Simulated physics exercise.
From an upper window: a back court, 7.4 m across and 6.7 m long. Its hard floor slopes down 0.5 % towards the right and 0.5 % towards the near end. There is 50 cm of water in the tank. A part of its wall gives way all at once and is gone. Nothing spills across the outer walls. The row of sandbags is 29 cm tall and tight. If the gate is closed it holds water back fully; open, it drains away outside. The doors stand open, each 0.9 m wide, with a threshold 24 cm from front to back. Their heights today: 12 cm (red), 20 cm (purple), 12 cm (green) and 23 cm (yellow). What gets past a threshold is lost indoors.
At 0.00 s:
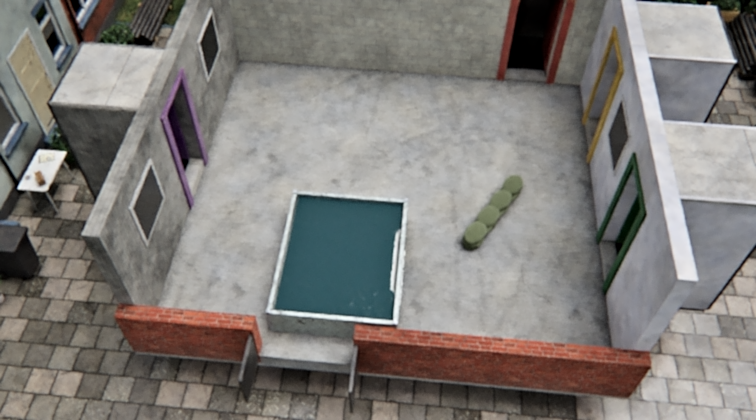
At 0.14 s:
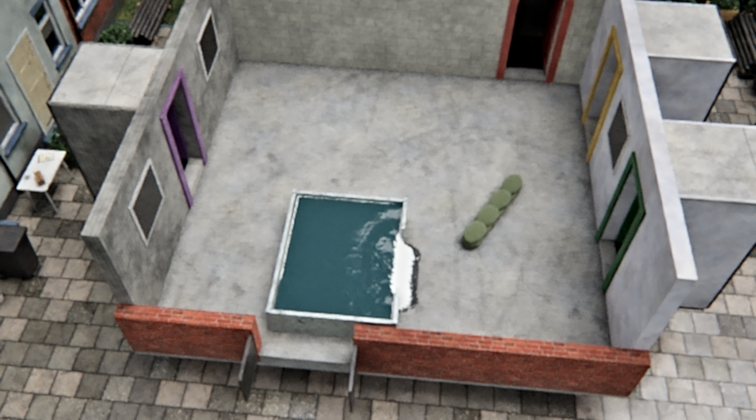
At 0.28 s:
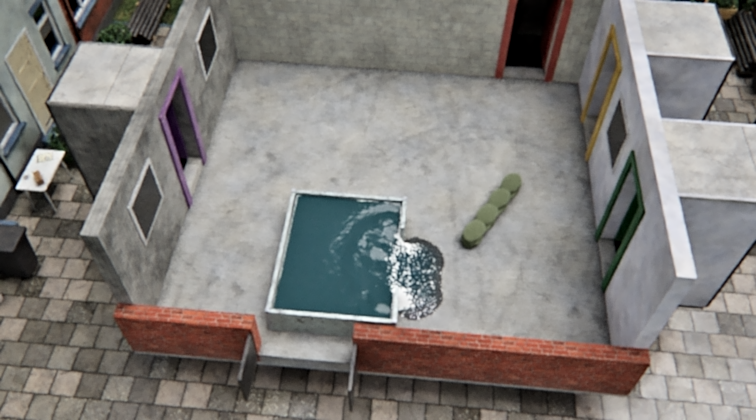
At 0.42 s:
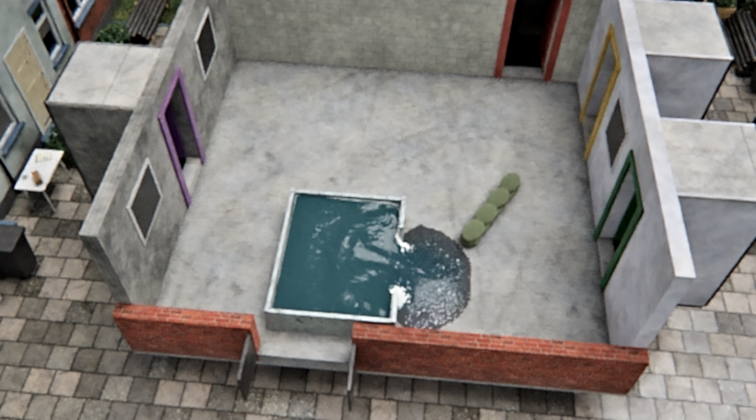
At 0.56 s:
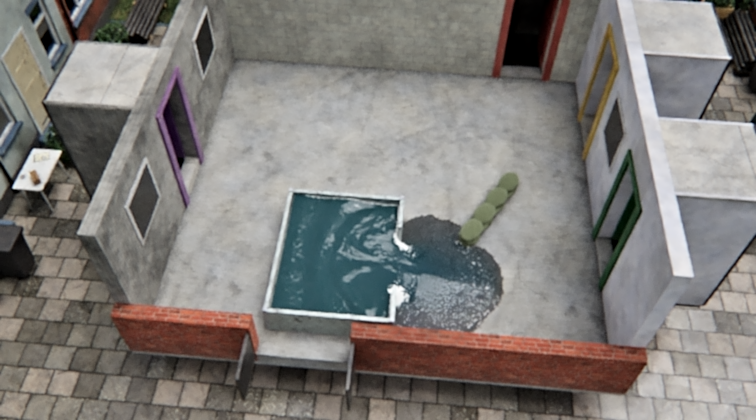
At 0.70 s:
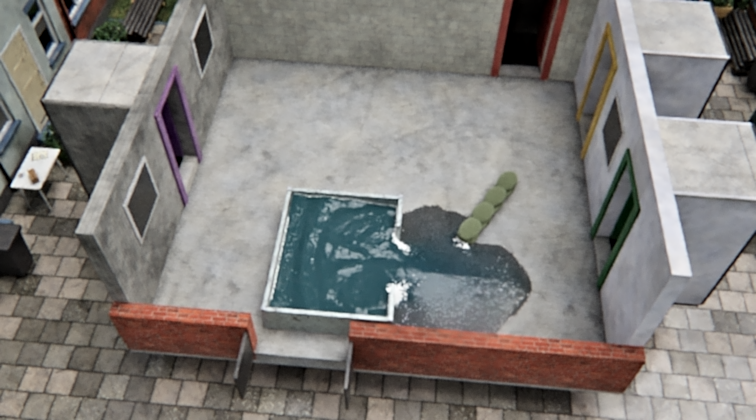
To begin with, a tank of dark water stands still in a grey walled court with coloured door surrounds and a row of round bushes. Part of the tank's right side gives way and white water bursts out, then a dark sheet spreads rightward across the floor, reaching the near end of the bushes.
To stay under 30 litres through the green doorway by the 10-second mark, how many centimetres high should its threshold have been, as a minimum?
At least 16 cm or so.
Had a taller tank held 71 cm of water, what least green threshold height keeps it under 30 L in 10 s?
Some 25 cm.
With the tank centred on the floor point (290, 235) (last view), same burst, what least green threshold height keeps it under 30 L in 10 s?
Some 8.0 cm.
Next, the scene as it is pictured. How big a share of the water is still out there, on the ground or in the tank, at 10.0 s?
Some 94 per cent remains.
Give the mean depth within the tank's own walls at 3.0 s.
Roughly 25 cm on average.
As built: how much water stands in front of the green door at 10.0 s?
Some 9.5 cm.
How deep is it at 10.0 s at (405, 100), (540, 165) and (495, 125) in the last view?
About 4, 5 and 6 cm.
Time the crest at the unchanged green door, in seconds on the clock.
At about 2.4 s.
After 1.4 s water covers 20 % of the floor, deepest (26 cm) near (408, 275); 4 cm at the green door, 0 litres in over its 12 cm threshold.
After 3.0 s water covers 30 % of the floor, deepest (30 cm) near (551, 355); 19 cm at the green door, 46 litres in over its 12 cm threshold.
After 10.0 s water covers 65 % of the floor, deepest (11 cm) near (566, 87); 9 cm at the green door, 86 litres in over its 12 cm threshold.
At the green door as built, the water arrived by 1.3 s and peaked near 20 cm at 2.4 s.
Run again over the same 10 s with other heights there, 54 litres in over 14 cm, 10 litres over 19 cm. The limit of 30 litres is kept from about 16 cm up.
